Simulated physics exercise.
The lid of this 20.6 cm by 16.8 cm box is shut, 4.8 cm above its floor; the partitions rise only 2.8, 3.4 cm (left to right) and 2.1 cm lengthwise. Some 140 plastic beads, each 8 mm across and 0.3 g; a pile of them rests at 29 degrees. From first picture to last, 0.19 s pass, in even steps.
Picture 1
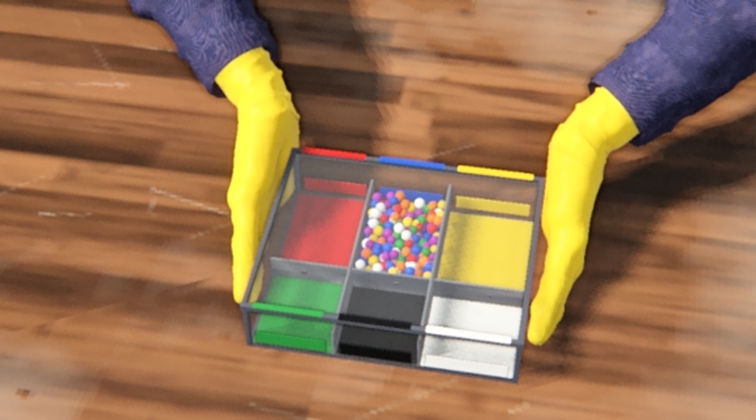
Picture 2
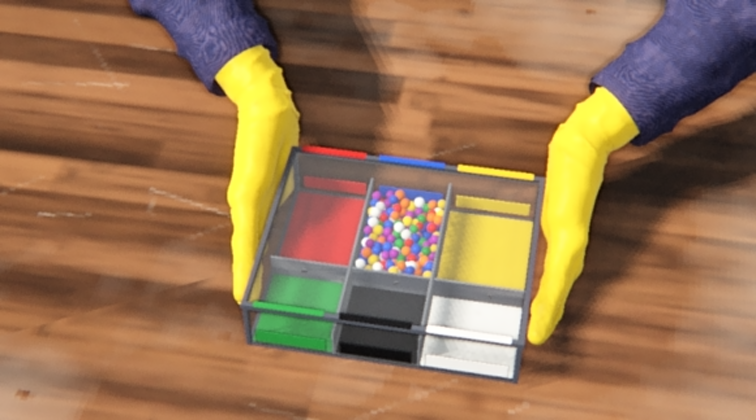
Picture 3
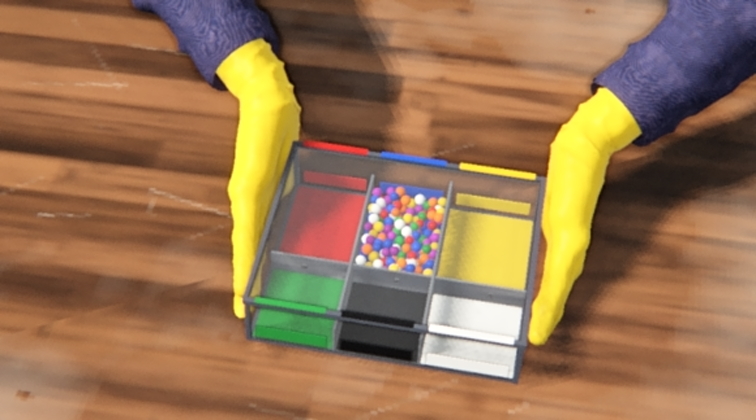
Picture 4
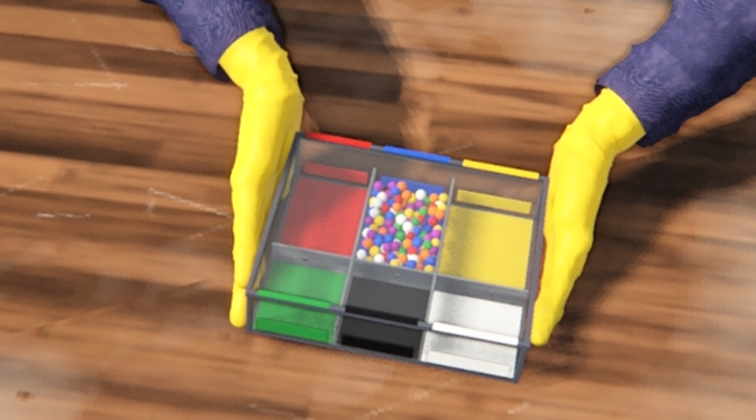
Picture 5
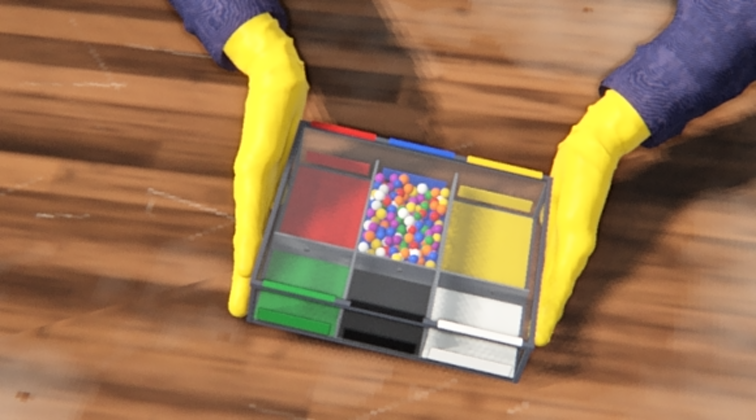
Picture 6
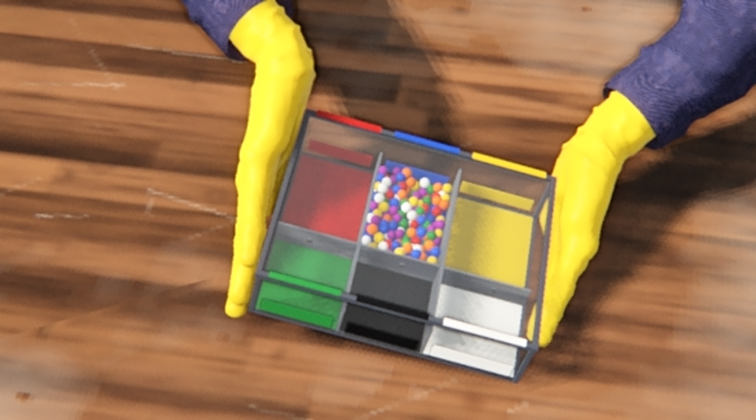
Two yellow-gloved hands held a clear divided box of colorful beads above a wooden surface, then slowly tilted it slightly down to the right while the beads stayed in the blue back-middle section.
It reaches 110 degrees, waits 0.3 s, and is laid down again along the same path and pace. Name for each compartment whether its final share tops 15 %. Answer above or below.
Red below, blue above, green below, yellow above, white above, black below.
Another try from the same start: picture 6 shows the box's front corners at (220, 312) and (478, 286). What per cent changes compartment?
It would be near 100 per cent.
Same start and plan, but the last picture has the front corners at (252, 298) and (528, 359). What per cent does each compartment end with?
Red 0; blue 0; green 0; yellow 0; white 55; black 45.
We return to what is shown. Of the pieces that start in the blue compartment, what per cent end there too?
Some 40 per cent.
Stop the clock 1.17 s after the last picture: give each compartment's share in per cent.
Red 0, blue 60, green 0, yellow 25, white 20, black 0.
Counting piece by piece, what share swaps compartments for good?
About 60 per cent.
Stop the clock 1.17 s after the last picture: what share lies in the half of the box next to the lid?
Roughly 80 per cent.
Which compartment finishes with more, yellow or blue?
The blue compartment.
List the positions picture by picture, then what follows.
In the first picture, box tilt 0 degrees, front corners at (246, 305) and (519, 342); blue 100 %.
In the second picture, box tilt 1 degrees, front corners at (247, 303) and (519, 342).
In the third picture, box tilt 2 degrees, front corners at (248, 299) and (521, 343).
In the fourth picture, box tilt 5 degrees, front corners at (251, 291) and (525, 343), lowest corner right front.
In the fifth picture, box tilt 9 degrees, front corners at (256, 282) and (529, 344), lowest corner right front.
In the sixth picture, box tilt 13 degrees, front corners at (261, 272) and (533, 346), lowest corner right front; blue 100 %.
Then, 1.17 s after the last picture, tilt 110 degrees; blue 60 %, yellow 25 %, white 20 %.
Then, 1.95 s after the last picture, tilt 58 degrees; blue 45 %, yellow 30 %, white 25 %.
Then, 2.75 s after the last picture, tilt 0 degrees; blue 40 %, yellow 30 %, white 25 %.
In the end, red 0 %, blue 40 %, green 0 %, yellow 30 %, white 25 %, black 0 %.
